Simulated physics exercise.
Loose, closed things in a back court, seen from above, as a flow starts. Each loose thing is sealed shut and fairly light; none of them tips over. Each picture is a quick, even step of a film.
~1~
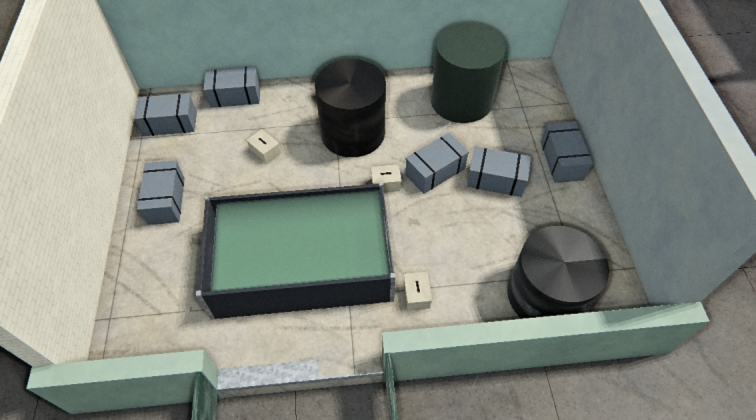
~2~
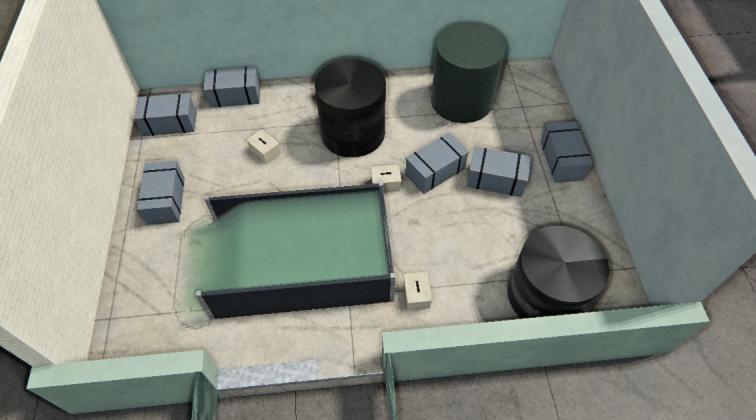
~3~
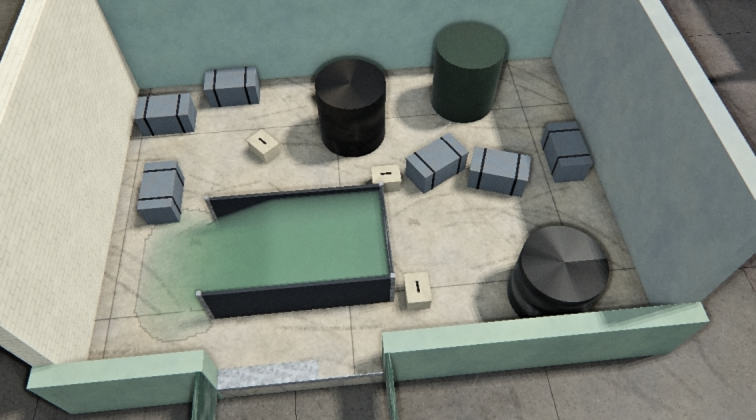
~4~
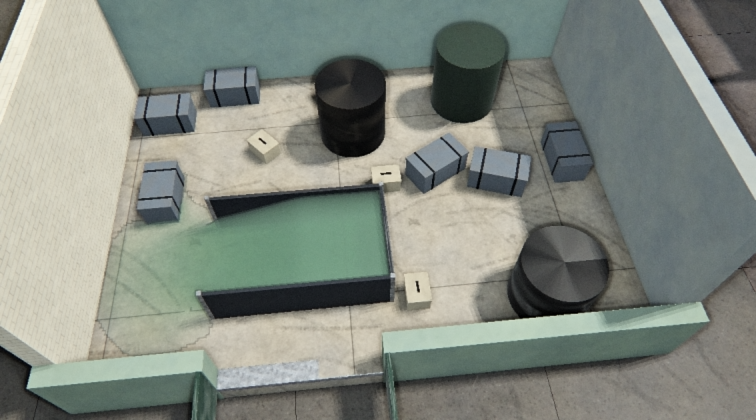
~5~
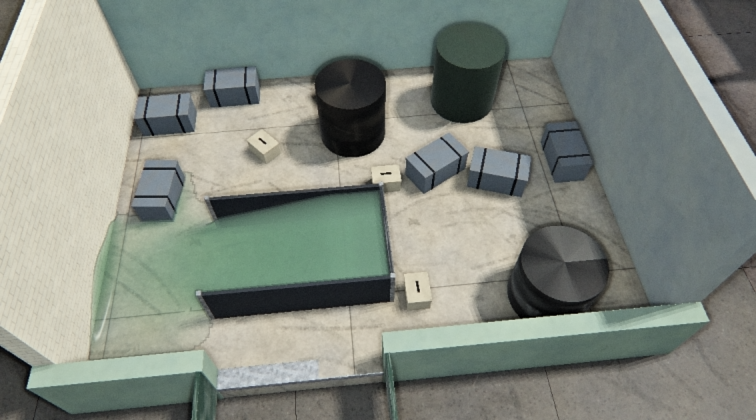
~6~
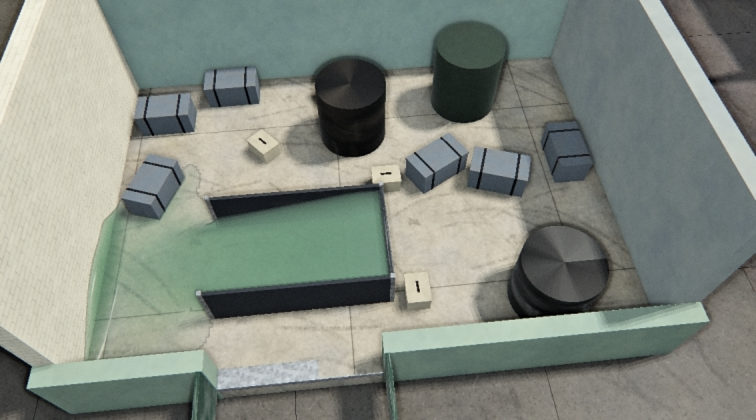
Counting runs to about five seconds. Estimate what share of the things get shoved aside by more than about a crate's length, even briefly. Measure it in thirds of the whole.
The portion moved well away stays in the middle third.
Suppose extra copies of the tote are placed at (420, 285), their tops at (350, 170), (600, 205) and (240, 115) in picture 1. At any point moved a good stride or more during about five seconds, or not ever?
Copy by copy, in order: Largely stays, largely stays, relocated.
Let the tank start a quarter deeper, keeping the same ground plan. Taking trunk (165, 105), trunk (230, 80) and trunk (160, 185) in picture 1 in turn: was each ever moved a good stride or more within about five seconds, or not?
Beyond that, then beyond that, then beyond that.
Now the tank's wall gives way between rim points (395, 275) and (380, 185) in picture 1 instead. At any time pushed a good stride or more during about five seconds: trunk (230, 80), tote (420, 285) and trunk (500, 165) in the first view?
Here's my take, in sequence: Fails to go that far, dislodged that far, and dislodged that far.
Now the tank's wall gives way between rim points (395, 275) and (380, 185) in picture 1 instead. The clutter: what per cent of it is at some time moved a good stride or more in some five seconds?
50 percent, give or take.
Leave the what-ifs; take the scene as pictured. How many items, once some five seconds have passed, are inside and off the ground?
So that is 3.
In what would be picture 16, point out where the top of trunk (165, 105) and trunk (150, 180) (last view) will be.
Approximately (180, 77) for one and (180, 102) for the other.
A moment on, 0 of 10 are well off their spots; 0 afloat.
Next, 2 of 10 are well off their spots; 2 afloat.
Later, 3 of 10 are well off their spots; 3 afloat.
In the end, 4 of 10 are well off their spots, and 4 have been at some point; 3 afloat.
